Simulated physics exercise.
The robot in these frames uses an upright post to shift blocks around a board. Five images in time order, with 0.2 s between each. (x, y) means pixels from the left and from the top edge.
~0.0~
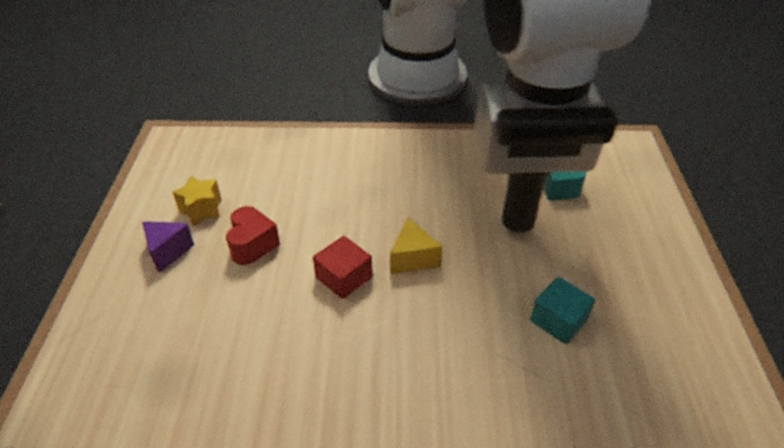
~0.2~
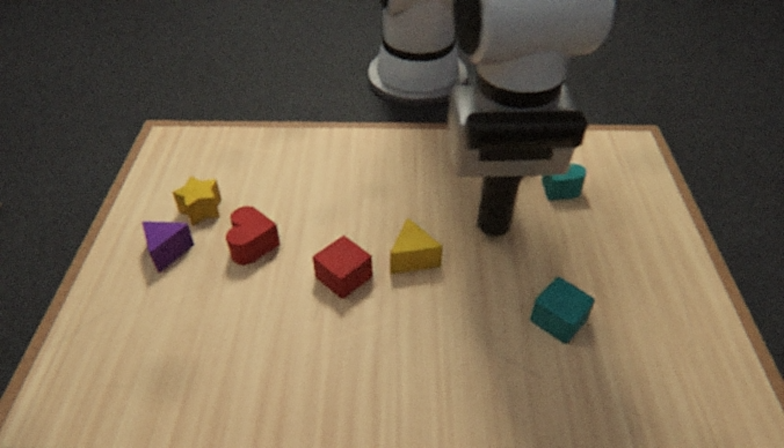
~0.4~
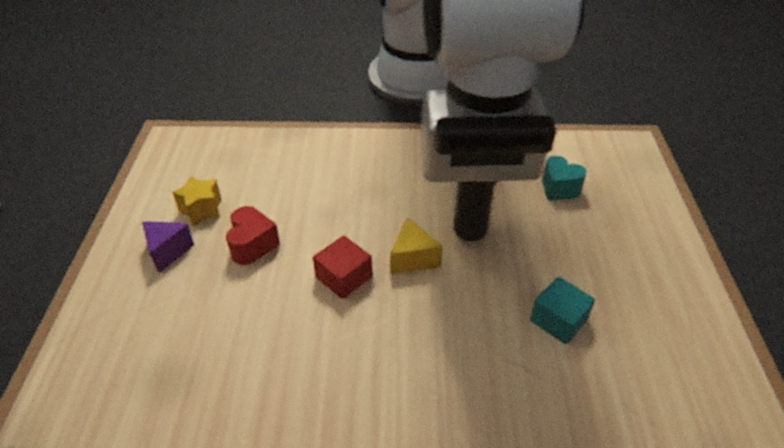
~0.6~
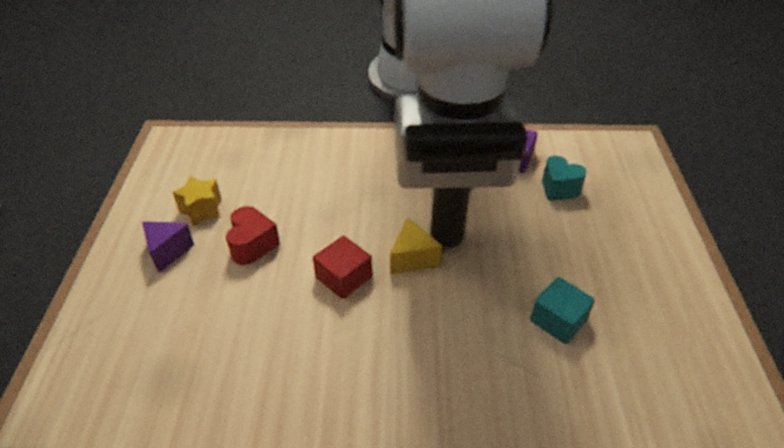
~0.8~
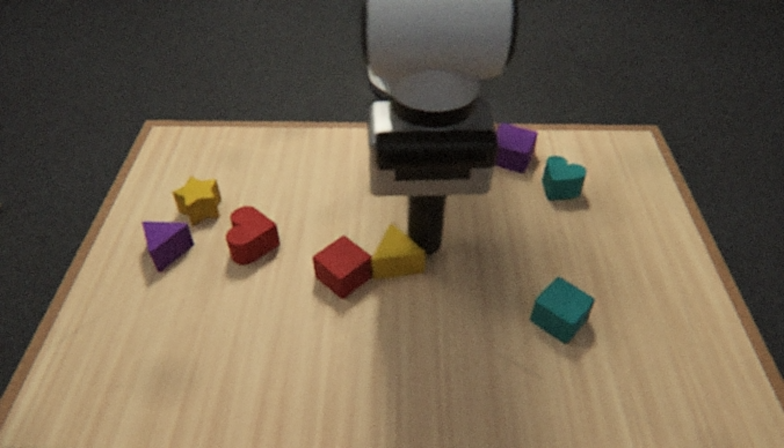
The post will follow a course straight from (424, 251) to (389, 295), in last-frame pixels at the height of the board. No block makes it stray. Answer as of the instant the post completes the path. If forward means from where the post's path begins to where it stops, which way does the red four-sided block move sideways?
Off to the right side.
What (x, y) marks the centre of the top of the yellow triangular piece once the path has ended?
The middle of the upper face of the yellow triangular piece will lie at about (354, 285) in the picture.
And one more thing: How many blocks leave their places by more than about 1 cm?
Put simply, two blocks are moved more than 1 cm.
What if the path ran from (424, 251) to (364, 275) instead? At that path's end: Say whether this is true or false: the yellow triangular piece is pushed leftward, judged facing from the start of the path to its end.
The statement is true.
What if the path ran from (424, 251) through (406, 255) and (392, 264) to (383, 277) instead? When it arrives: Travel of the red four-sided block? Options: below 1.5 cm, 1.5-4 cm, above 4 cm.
I'd go with 1.5 to 4 cm for this block.
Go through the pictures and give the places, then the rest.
In the first frame, lower end of the post at (518, 221), tops of blocks, red four-sided block at (342, 256), yellow triangular piece at (414, 238).
In the second frame, post at (494, 225), blocks as before.
In the third frame, post at (470, 229), blocks as before.
In the fourth frame, post at (447, 235), blocks as before.
In the fifth frame, post at (425, 243), red four-sided block at (342, 256), yellow triangular piece at (396, 244).
On the path given first. Halfway along, post at (407, 264); red four-sided block at (329, 258), turned 30° clockwise; yellow triangular piece at (376, 265).
At the end, post at (389, 286); red four-sided block at (322, 259), turned 50° clockwise; yellow triangular piece at (354, 285), turned 20° clockwise.
